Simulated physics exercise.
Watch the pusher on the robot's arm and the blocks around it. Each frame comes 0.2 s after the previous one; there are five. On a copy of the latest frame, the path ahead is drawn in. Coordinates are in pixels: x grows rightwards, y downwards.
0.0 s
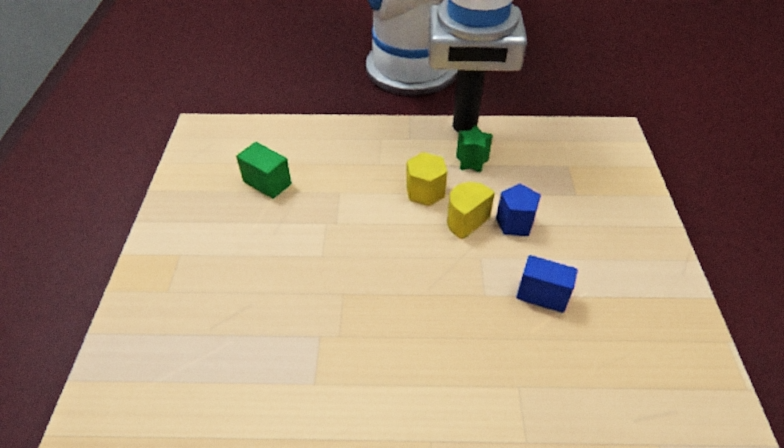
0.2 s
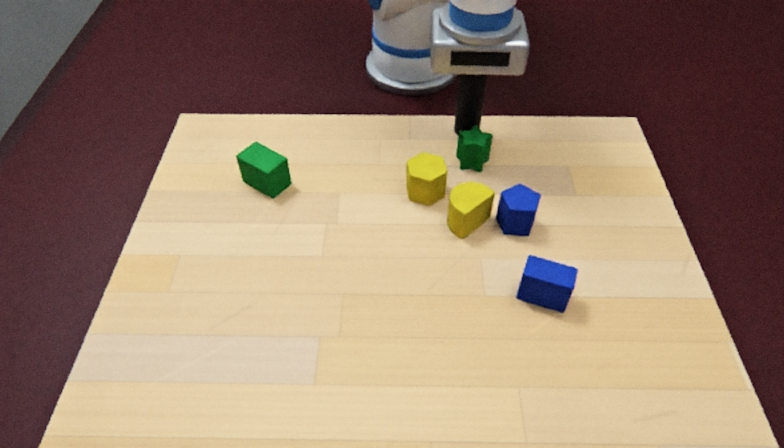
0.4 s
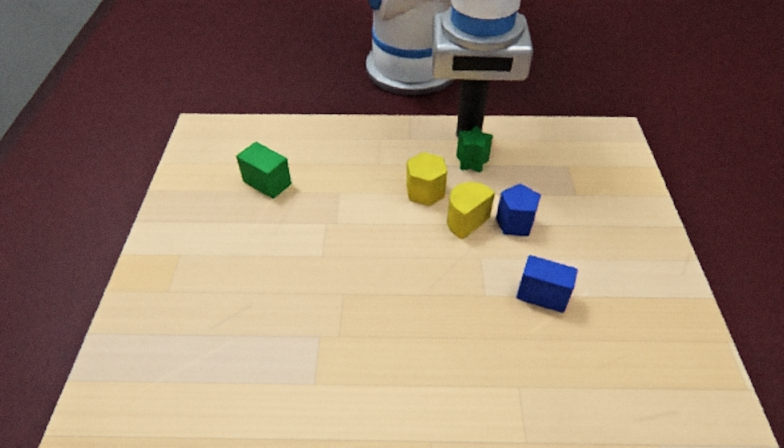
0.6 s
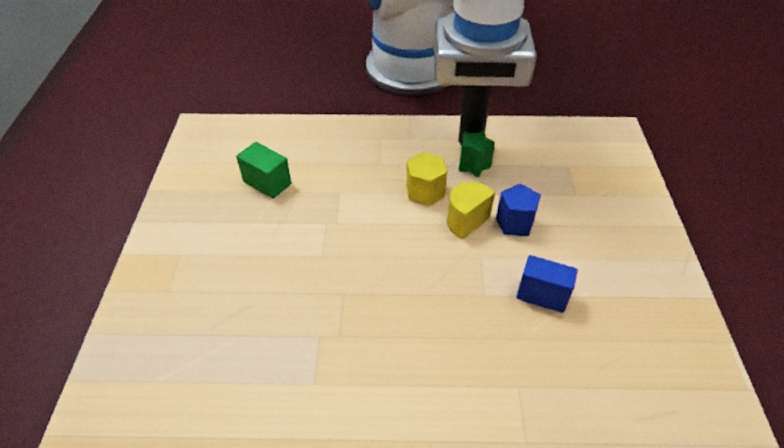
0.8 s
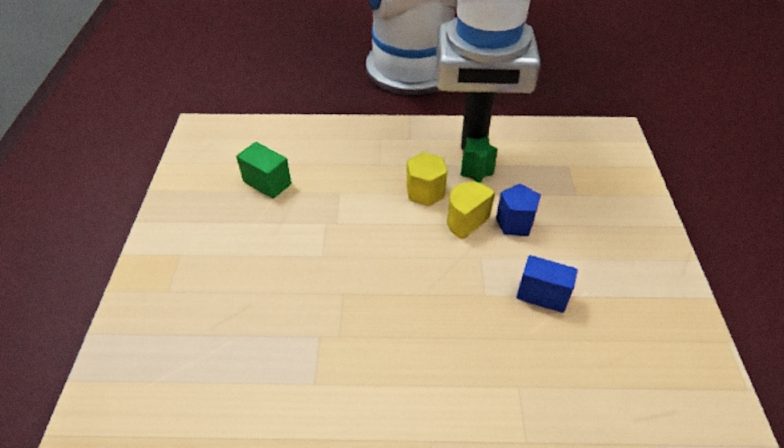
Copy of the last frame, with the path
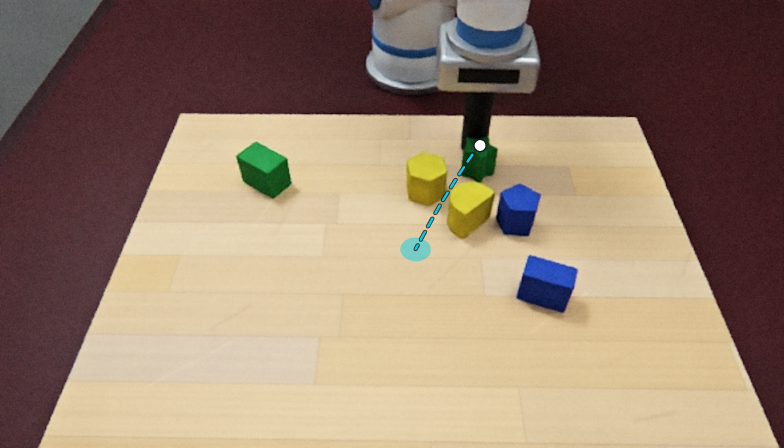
Robot arm lowering its black pusher toward the viewer and nudging a green star-shaped block slightly forward near yellow and blue blocks.
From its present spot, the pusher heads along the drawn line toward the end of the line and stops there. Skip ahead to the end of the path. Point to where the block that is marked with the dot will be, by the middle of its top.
In the picture, it is at (480, 170).
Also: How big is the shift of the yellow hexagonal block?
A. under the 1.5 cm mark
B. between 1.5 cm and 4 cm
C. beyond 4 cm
The answer is B.
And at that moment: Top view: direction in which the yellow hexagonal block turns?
That block twists clockwise.
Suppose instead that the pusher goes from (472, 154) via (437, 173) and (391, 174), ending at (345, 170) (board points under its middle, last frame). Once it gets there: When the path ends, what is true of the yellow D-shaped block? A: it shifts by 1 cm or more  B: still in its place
I'll go with B - still in its place.
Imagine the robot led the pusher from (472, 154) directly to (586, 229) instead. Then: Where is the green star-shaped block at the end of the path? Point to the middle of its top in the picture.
The middle of its top is at (492, 162).
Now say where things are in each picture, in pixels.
In the first picture, pusher's lower end (465, 126); yellow hexagonal block (427, 166); yellow D-shaped block (470, 195); green star-shaped block (475, 136).
In the second picture, pusher (467, 131); blocks still.
In the third picture, pusher (469, 135); blocks still.
In the fourth picture, pusher (471, 141); green star-shaped block (477, 140).
In the fifth picture, pusher (473, 147); yellow hexagonal block (427, 166); yellow D-shaped block (470, 195); green star-shaped block (480, 146).
Drawn move, from (472, 154) to (416, 249); the dot is on the green star-shaped block.
The first path, step by step. One third of the way, pusher (454, 176); green star-shaped block (480, 168), turned 50° anticlockwise.
Two thirds of the way, pusher (435, 207); yellow hexagonal block (407, 173), turned 25° clockwise; green star-shaped block (480, 170), turned 75° anticlockwise.
At the end, pusher (416, 242); yellow hexagonal block (407, 173), turned 25° clockwise; yellow D-shaped block still; green star-shaped block (480, 170), turned 75° anticlockwise.
